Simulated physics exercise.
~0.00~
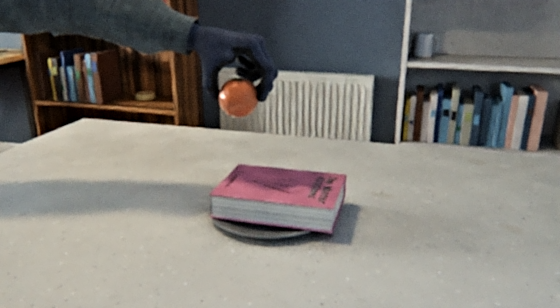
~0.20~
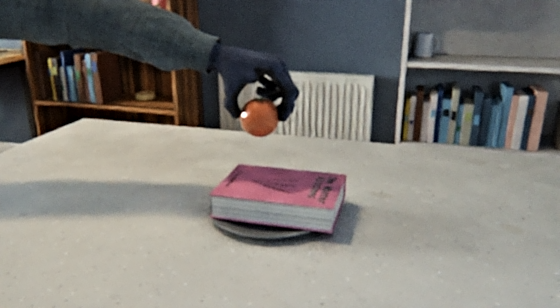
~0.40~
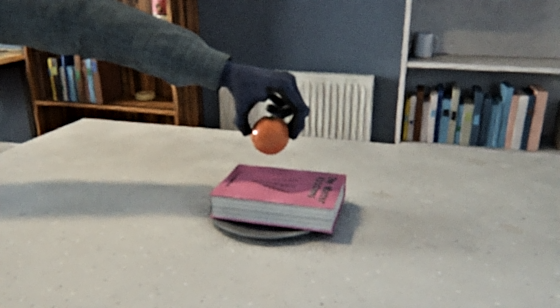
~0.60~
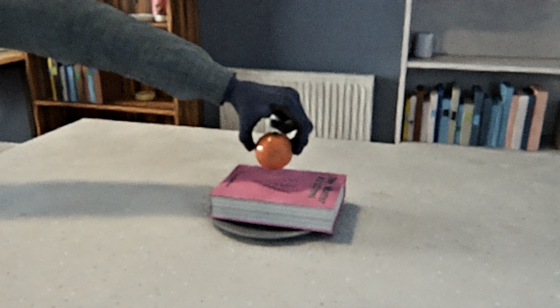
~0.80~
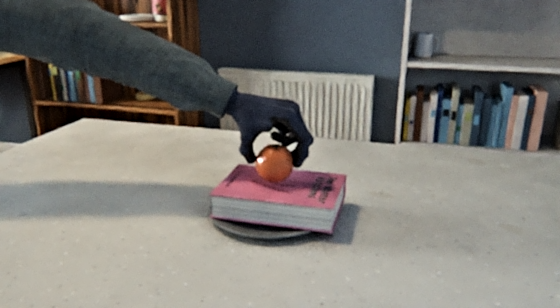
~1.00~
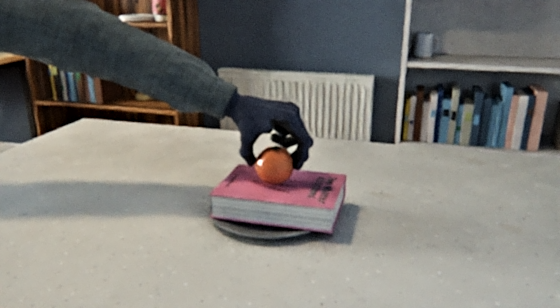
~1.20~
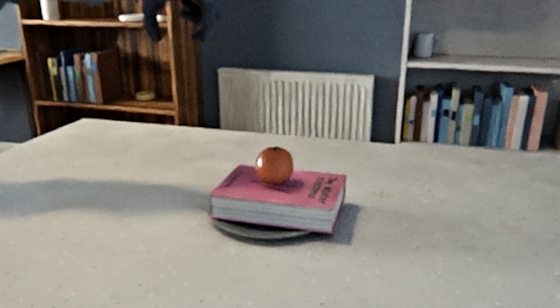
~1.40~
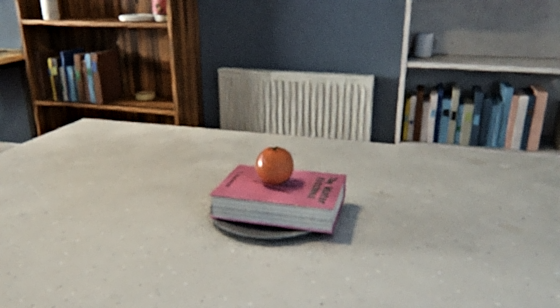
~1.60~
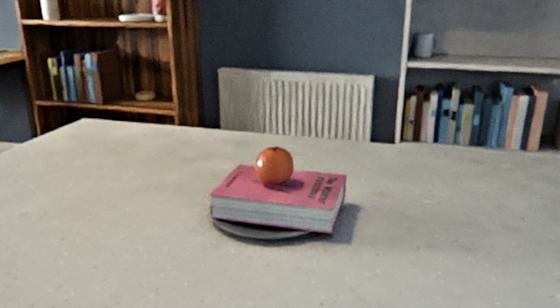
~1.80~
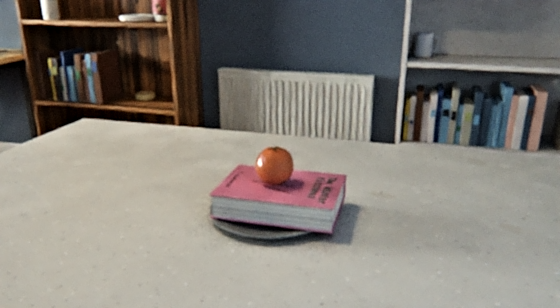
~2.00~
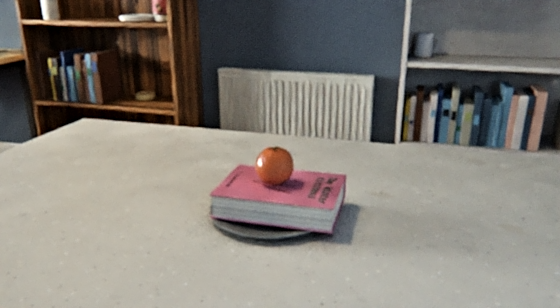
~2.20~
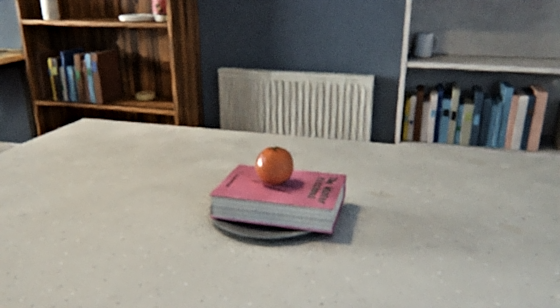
To begin with, a pink book lies on a grey plate on a pale tabletop, with bookshelves and a white radiator behind, while a dark-gloved hand holds an orange tomato above it. The hand moves to the right and downward, bringing the tomato over the book. It lowers the tomato until it rests on the cover and keeps hold for a moment. Then the fingers let go and the hand draws back to the upper left, leaving the view. The tomato stays where it was set, and the book and plate remain still beneath it, the pile holding.
